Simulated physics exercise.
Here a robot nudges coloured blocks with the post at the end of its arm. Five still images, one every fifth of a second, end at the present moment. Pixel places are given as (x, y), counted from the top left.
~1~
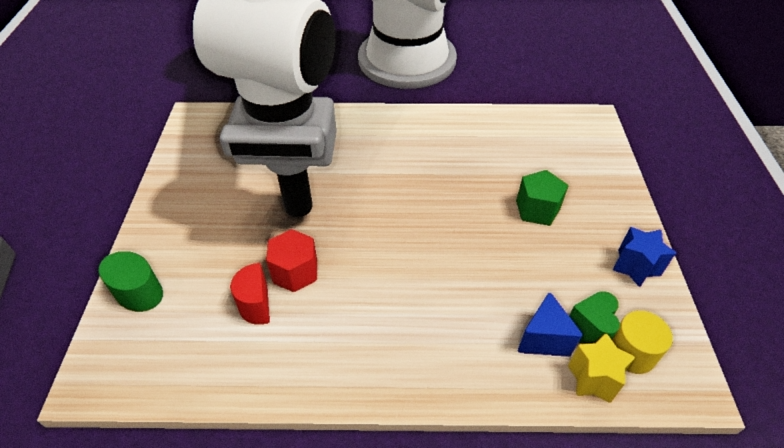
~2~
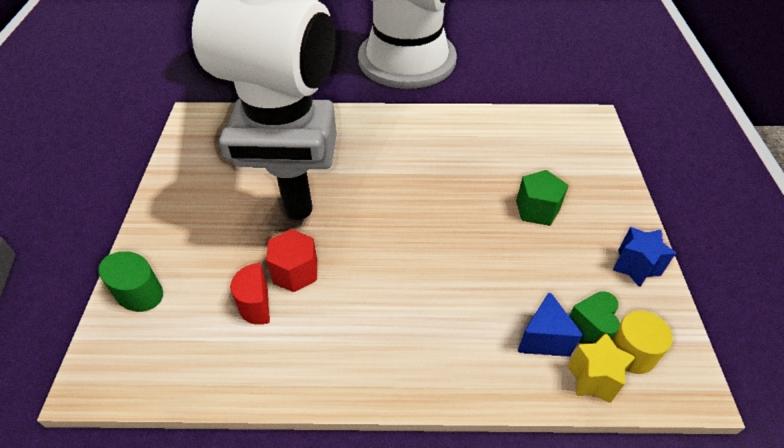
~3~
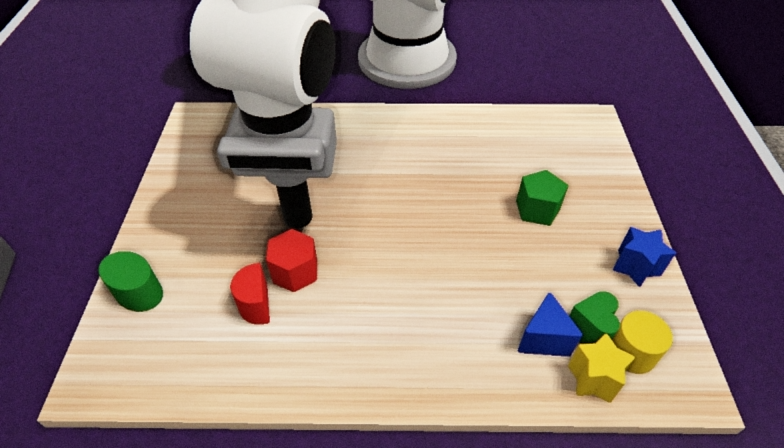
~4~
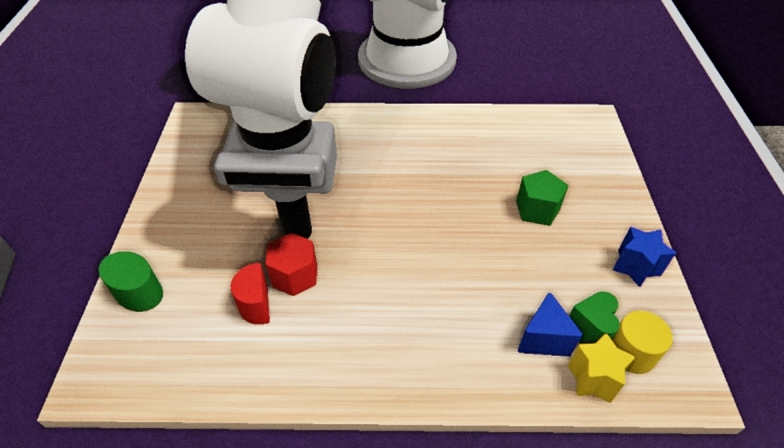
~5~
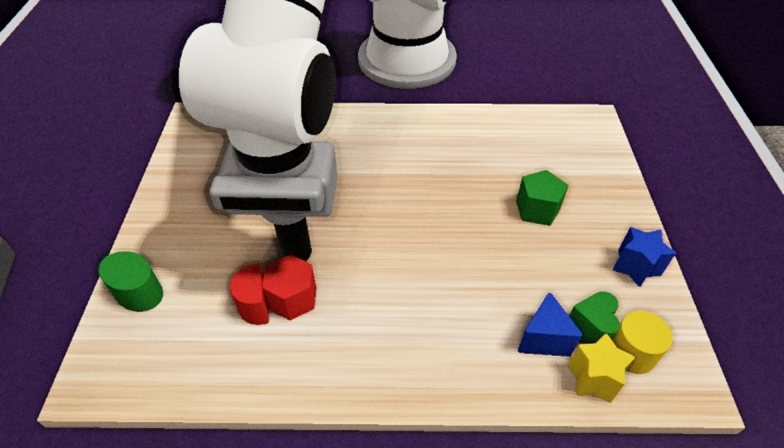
The clip shows a robot arm above a wooden board of coloured blocks, its black post moving slowly toward the viewer until it pushes the red six-sided block a short way nearer, up against the red half-round block.
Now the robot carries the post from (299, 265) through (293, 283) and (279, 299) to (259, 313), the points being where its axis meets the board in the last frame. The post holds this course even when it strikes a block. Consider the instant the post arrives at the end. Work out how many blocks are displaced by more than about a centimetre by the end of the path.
Displaced: Two.
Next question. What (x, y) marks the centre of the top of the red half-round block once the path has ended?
Close to (221, 291).
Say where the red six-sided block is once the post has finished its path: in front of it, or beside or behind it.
I'd say it has come free.
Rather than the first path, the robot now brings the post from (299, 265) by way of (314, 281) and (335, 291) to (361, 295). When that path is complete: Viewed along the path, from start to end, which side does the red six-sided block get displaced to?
It moves over to the right.
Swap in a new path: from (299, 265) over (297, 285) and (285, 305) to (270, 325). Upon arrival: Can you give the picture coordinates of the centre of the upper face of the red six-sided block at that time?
For the centre of its top, I'd go with (278, 337).
The first path, step by step. Halfway along, post (283, 282); red six-sided block (283, 306), turned 20° anticlockwise.
At the end, post (256, 302); red half-round block (221, 291), turned 15° clockwise; red six-sided block (275, 318), turned 55° anticlockwise.
